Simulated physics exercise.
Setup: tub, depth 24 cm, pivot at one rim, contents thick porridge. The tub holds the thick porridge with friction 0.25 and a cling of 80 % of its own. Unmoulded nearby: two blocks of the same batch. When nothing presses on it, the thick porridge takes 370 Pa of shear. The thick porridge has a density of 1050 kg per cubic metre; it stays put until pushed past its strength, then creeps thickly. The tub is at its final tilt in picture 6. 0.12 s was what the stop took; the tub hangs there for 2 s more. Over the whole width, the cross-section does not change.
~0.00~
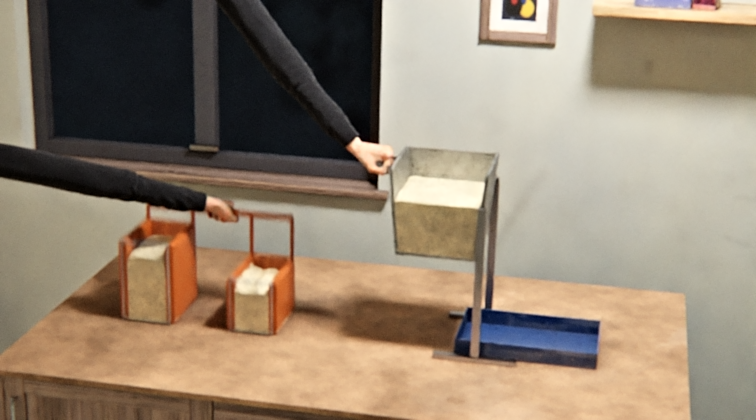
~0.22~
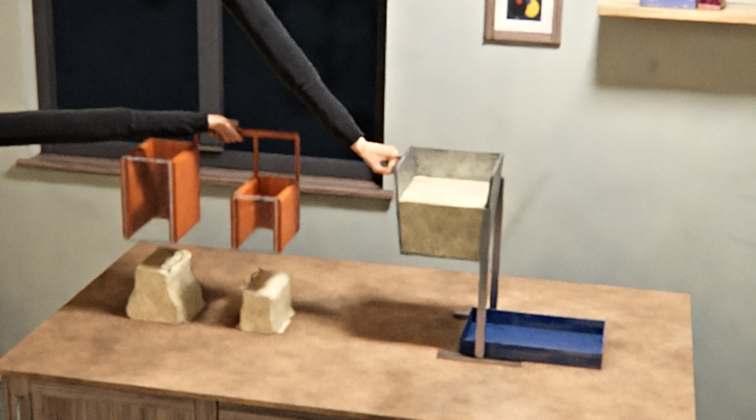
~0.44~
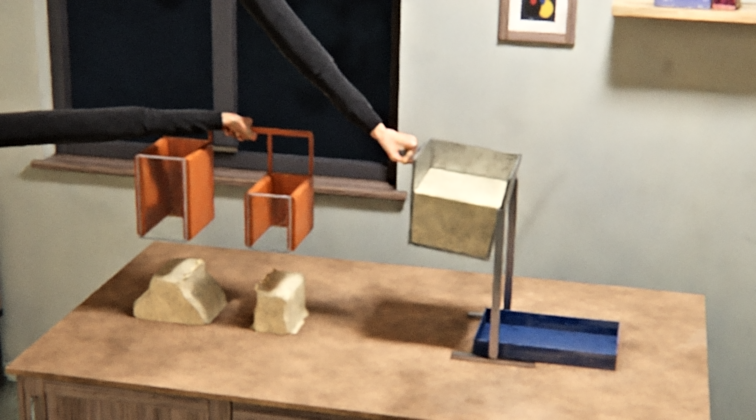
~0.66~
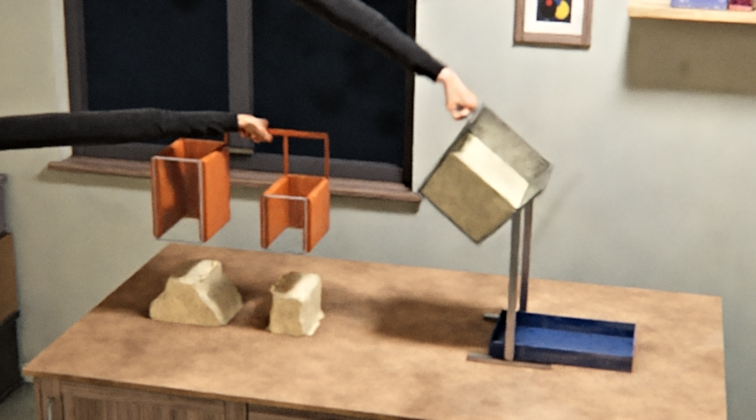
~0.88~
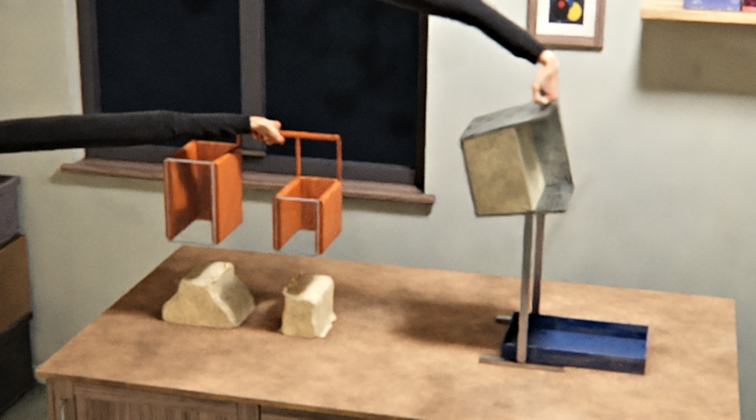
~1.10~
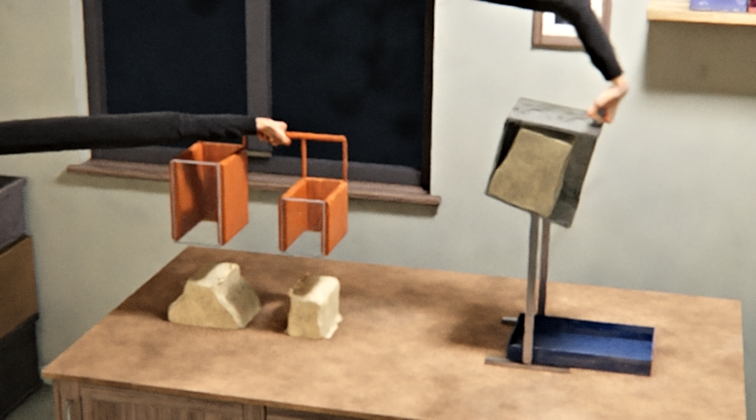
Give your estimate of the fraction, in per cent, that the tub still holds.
The tub still holds about 28 per cent.
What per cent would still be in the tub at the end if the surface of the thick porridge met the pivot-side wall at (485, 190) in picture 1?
I'd put it close to 16 in a hundred.
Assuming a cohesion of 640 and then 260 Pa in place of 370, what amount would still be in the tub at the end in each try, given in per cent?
Expect about 50 in a hundred, then about 0 in a hundred.
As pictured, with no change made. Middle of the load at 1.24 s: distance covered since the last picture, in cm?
About 8 cm.
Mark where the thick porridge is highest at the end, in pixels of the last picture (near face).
I'd say it peaks at roughly (538, 192) in the last picture.
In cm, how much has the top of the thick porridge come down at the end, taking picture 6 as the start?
17 cm or so.
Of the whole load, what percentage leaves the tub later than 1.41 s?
Roughly 14 per cent of the load.
After 1.24 s, the tub is at 103 degrees and holds 87 %.
After 1.41 s, the tub is at 103 degrees and holds 42 %.
After 1.58 s, the tub is at 103 degrees and holds 34 %.
After 1.75 s, the tub is at 103 degrees and holds 29 %.
After 3.10 s, at the end, the tub is at 103 degrees and holds 28 %.
